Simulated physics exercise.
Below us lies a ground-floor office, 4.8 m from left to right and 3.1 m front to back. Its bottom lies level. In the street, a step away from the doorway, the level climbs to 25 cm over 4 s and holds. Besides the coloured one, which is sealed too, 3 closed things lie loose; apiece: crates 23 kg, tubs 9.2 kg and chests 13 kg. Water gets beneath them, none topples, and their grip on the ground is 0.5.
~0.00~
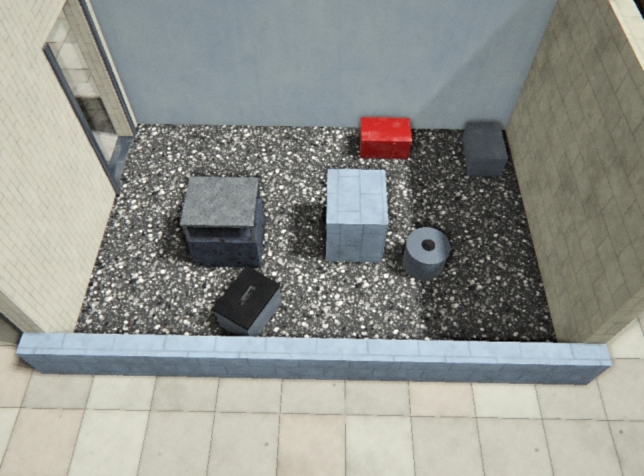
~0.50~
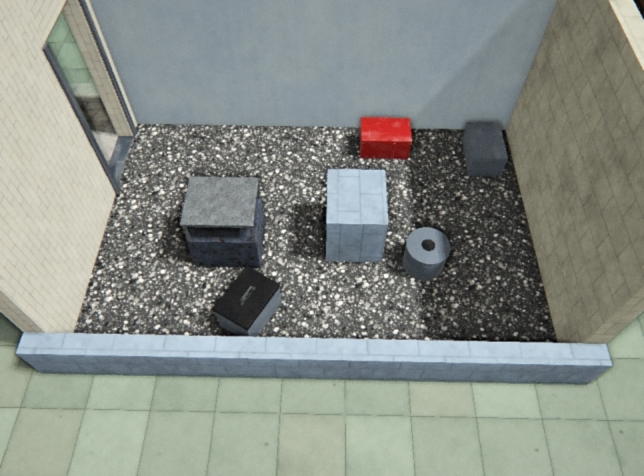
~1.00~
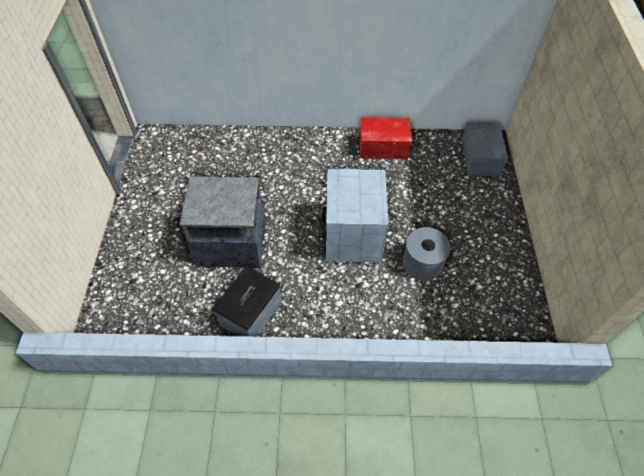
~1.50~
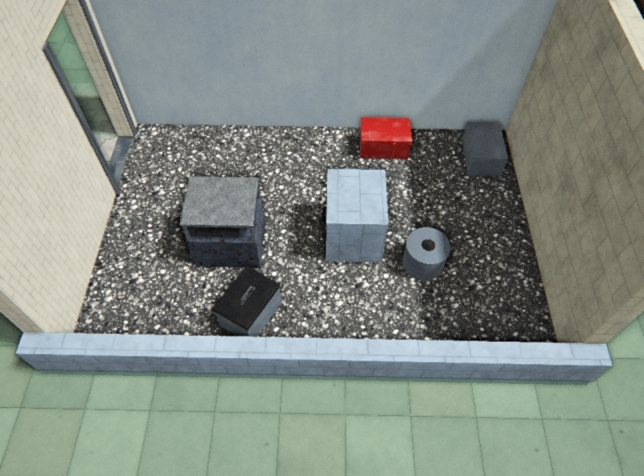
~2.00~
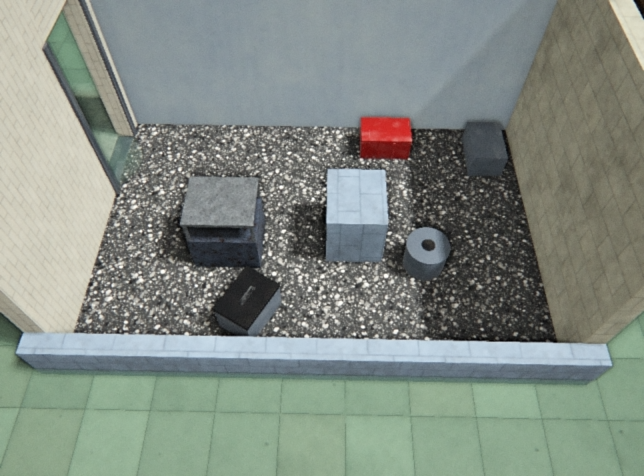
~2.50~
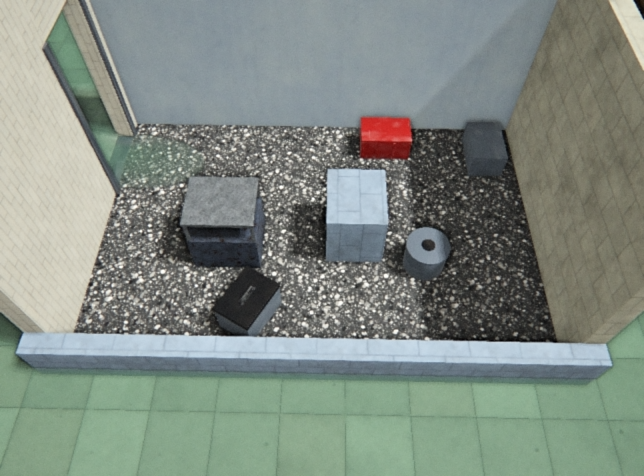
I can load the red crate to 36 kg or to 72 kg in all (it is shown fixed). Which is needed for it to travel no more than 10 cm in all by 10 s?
I expect that the smaller load will do.
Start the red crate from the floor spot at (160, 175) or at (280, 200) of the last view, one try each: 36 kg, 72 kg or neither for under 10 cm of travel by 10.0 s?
In that order: Only the larger holds; either load holds.
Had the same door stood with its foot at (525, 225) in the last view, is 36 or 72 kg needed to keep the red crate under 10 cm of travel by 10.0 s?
In that case the smaller load will do.
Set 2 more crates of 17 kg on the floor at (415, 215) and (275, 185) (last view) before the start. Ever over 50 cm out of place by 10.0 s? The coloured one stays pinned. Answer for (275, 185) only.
Answer: More.
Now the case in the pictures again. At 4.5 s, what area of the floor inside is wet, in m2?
About 5.5 m2.
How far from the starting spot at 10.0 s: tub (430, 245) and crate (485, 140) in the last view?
In turn: 0 cm, 60 cm.
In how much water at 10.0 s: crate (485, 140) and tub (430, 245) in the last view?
Roughly 10 and 4 cm.
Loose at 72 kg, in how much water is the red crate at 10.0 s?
About 11 cm.
After 3.5 s the red crate would be 0 cm from its start with 36 kg and 0 cm from its start with 72 kg; 0 cm of water round it then.
After 4.5 s the red crate would be 0 cm from its start with 36 kg and 0 cm from its start with 72 kg; 3 cm of water round it then.
After 7.0 s the red crate would be 0 cm from its start with 36 kg and 0 cm from its start with 72 kg; 8 cm of water round it then.
After 10.0 s the red crate would be 0 cm from its start with 36 kg and 0 cm from its start with 72 kg; 11 cm of water round it then.
